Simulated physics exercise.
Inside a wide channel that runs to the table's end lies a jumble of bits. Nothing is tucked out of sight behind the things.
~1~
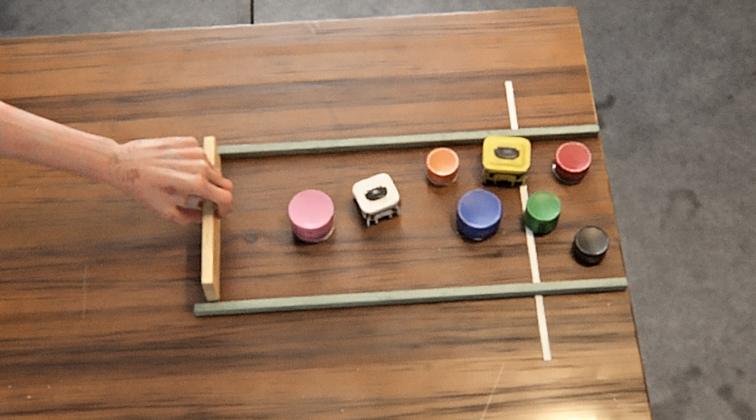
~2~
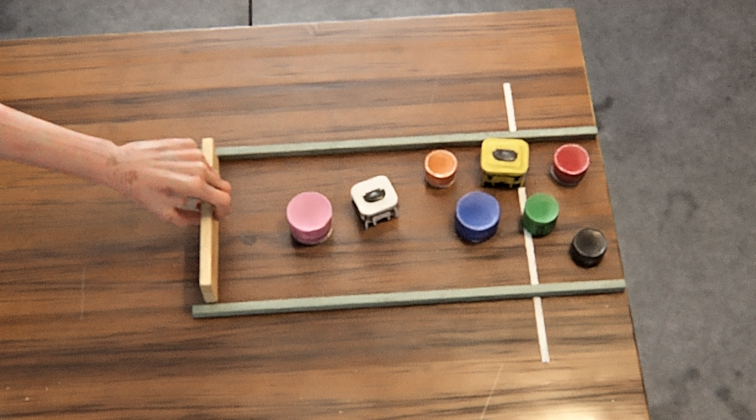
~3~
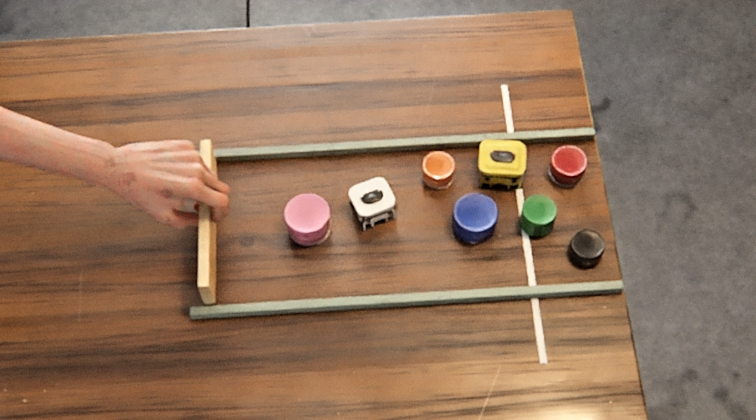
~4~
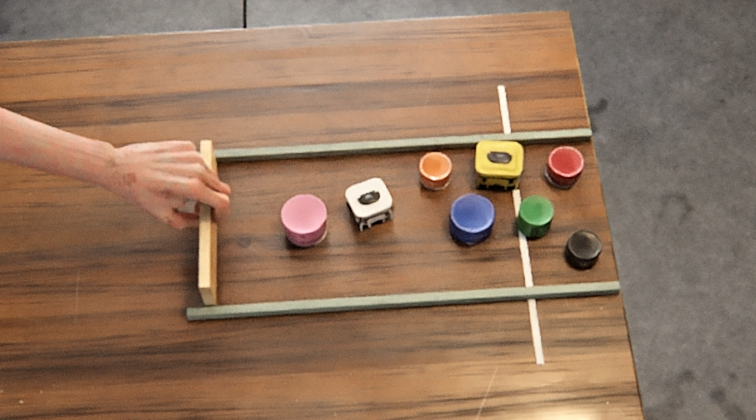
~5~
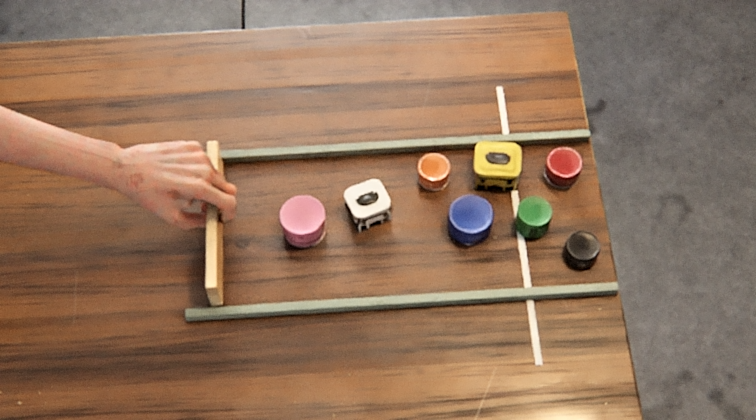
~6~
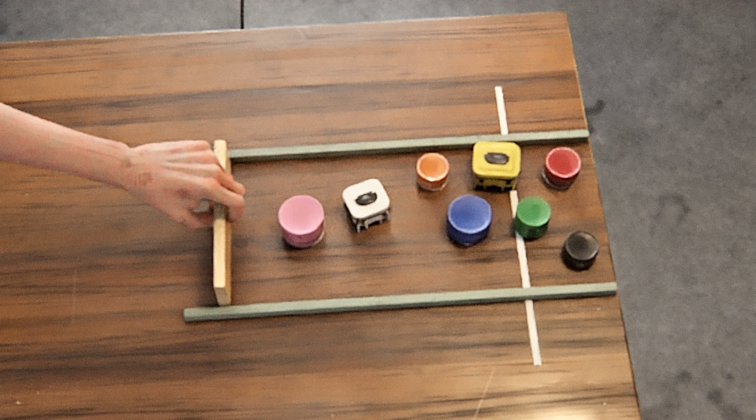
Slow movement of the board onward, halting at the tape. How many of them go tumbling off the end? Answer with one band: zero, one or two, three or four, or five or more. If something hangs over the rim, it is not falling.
One or two.
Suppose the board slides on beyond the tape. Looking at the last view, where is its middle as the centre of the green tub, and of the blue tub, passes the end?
The green tub gives roughly (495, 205), the blue tub roughly (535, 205).
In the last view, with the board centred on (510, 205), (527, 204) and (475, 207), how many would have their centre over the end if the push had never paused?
Per position: 2 / 2 / 0.
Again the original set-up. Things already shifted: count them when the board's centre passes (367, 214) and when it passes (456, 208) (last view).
In order, the tallies are 3 and 6.
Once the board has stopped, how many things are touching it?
Contact count: 3.
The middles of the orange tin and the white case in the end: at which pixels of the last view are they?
The first near (524, 153), the second near (531, 182).
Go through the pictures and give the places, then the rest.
Black tub (591, 245); red pot (572, 163); green tub (542, 213); board (211, 219); tape (527, 211), in the first picture.
Red pot (570, 165); orange tin (441, 169), in the second picture.
Green tub (538, 216); white case (372, 203), in the third picture.
Black tub (584, 249); board (208, 223), in the fourth picture.
Red pot (563, 168); blue tub (470, 220), in the fifth picture.
Black tub (581, 250); red pot (562, 168); green tub (532, 218); board (222, 222); tape (517, 216), in the sixth picture.
Early on, none off yet; black tub at rest near (581, 250); red pot at rest near (562, 168); green tub at rest near (532, 218).
Finally, the number that fall off is one or two; lost, green tub and red pot.
